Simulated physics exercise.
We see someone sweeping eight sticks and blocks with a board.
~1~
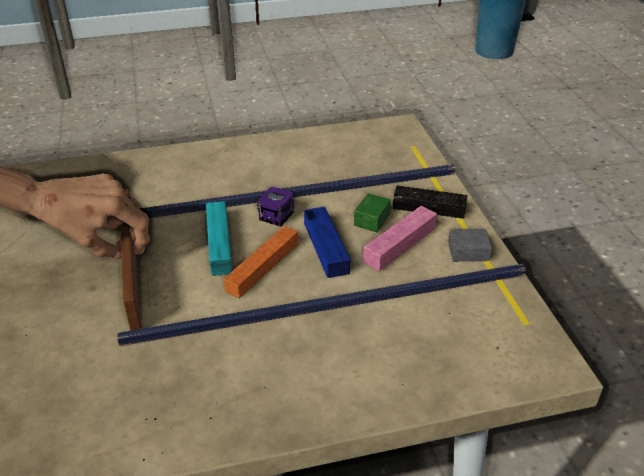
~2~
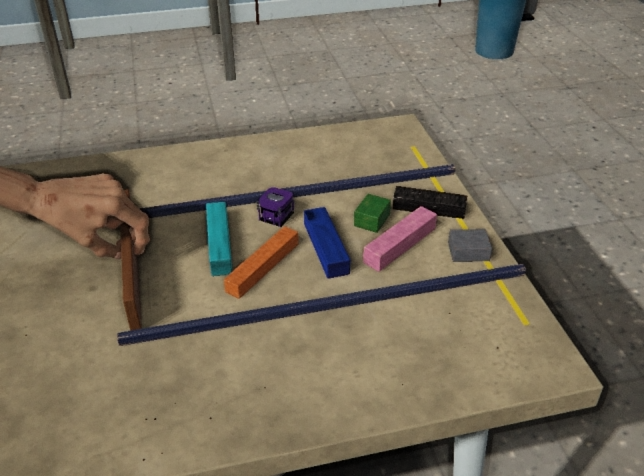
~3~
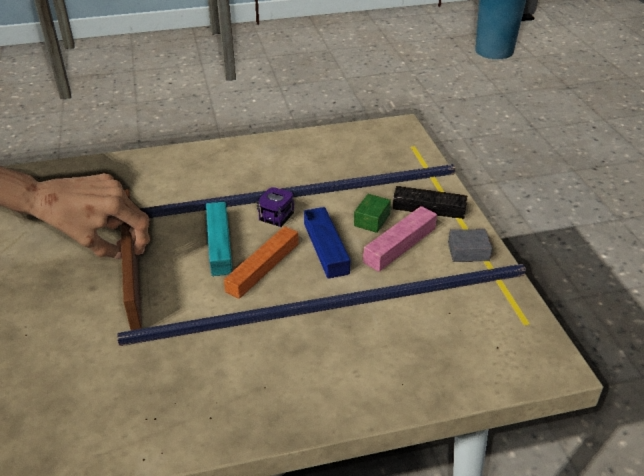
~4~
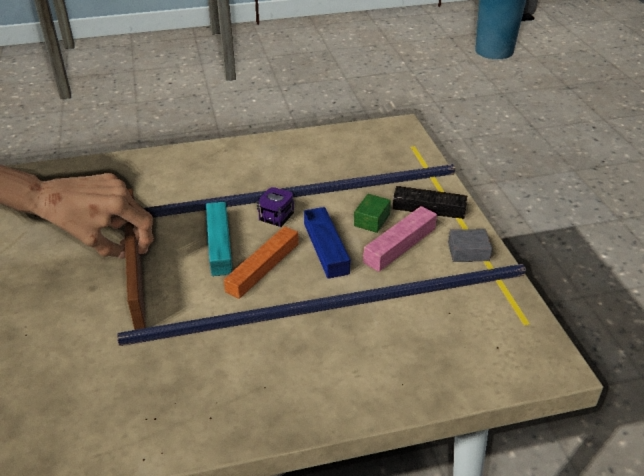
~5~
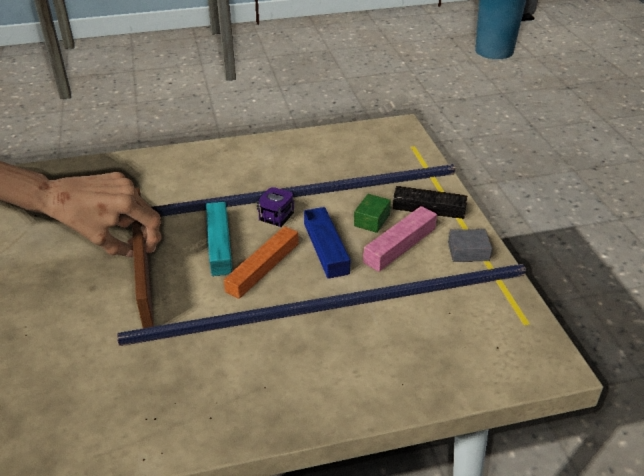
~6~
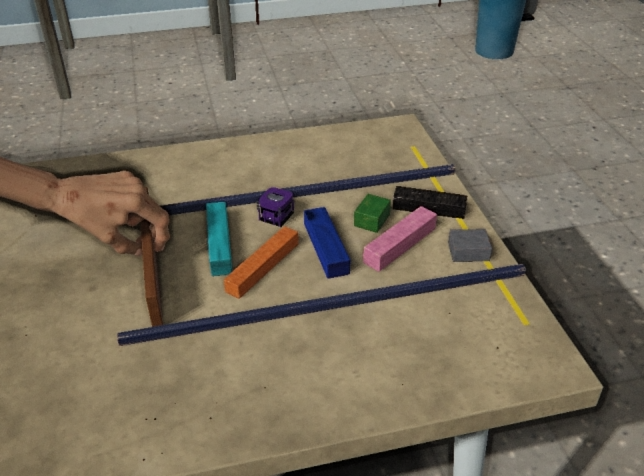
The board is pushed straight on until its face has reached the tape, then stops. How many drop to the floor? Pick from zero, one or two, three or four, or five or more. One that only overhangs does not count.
As it turns out, the number that fall off is five or more.
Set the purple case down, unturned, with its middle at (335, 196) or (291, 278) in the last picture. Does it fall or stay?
In turn it goes over; falls.
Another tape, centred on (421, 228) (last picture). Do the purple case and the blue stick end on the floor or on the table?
The purple case is kept; the blue stick does not fall.
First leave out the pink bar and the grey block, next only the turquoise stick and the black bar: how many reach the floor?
The counts: 4 and 3.
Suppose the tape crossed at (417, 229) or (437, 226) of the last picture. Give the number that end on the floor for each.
It would be 3 and 4.
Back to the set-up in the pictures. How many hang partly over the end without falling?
That would be 1.
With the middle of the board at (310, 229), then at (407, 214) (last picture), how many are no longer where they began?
6 and 8.
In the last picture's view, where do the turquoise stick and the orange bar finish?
About (462, 200), and the other about (499, 229).
Soon after, none off yet; grey block at rest near (470, 245); black bar at rest near (430, 202); pink bar at rest near (401, 238).
By the end, the number that fall off is five or more; fallen, purple case, blue stick, green block, pink bar, black bar and grey block.
